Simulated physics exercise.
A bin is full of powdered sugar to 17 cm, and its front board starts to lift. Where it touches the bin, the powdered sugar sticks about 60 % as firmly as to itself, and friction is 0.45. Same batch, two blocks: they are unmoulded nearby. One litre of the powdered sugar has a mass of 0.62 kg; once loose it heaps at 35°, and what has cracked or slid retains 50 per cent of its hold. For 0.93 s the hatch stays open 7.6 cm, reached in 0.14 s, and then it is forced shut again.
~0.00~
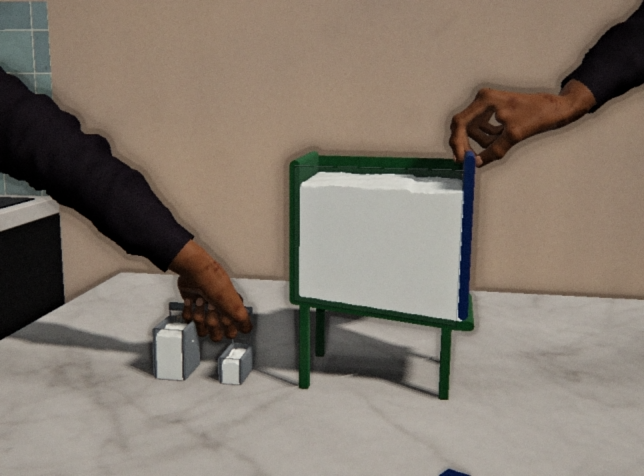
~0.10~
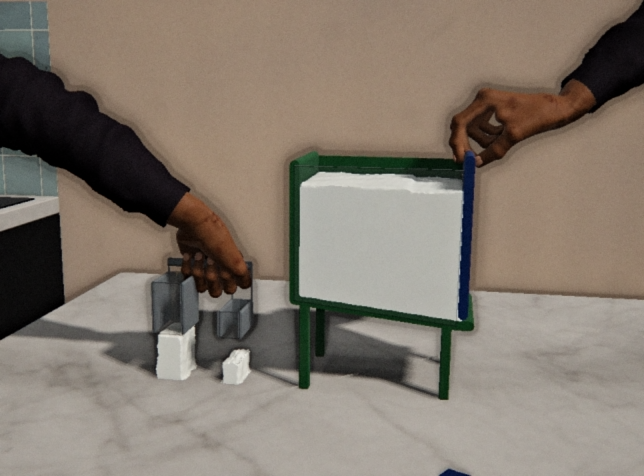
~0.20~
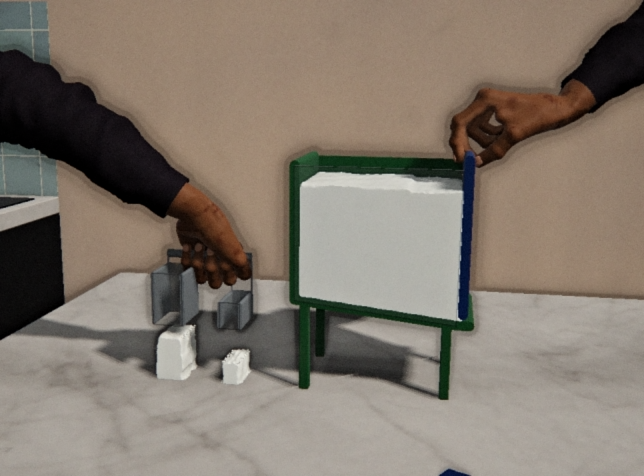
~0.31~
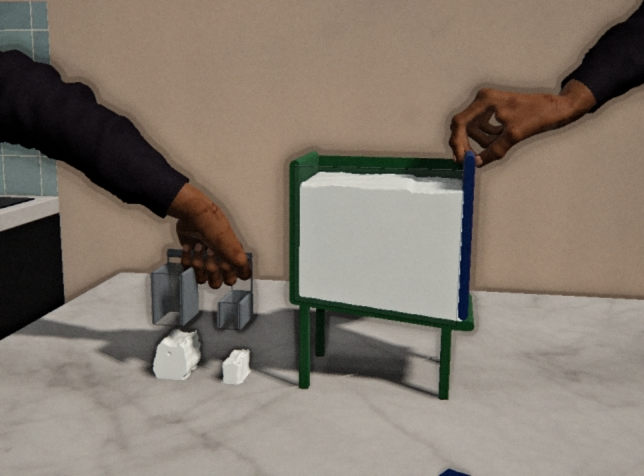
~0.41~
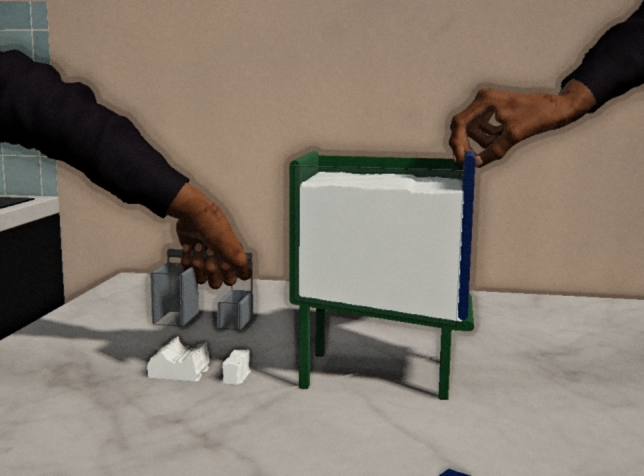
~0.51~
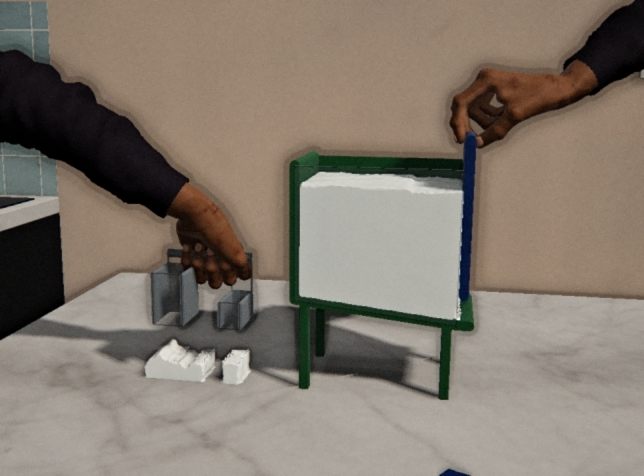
A hand lifted two small moulds off white powdery blocks, and the taller left one crumbled into a low heap while the smaller stayed standing; then another hand raised the green bin's blue board slightly.
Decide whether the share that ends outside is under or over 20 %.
Result: Lower than 20 per cent.
After 0.77 s, the hatch is 7.6 cm open and 0 % is out.
After 1.07 s, the hatch is 7.6 cm open and 0 % is out.
After 1.37 s, the hatch is 7.6 cm open and 3 % is out.
After 1.68 s, the hatch is 1.8 cm open and 9 % is out.
After 1.91 s, at the end, the hatch is shut and 9 % is out.
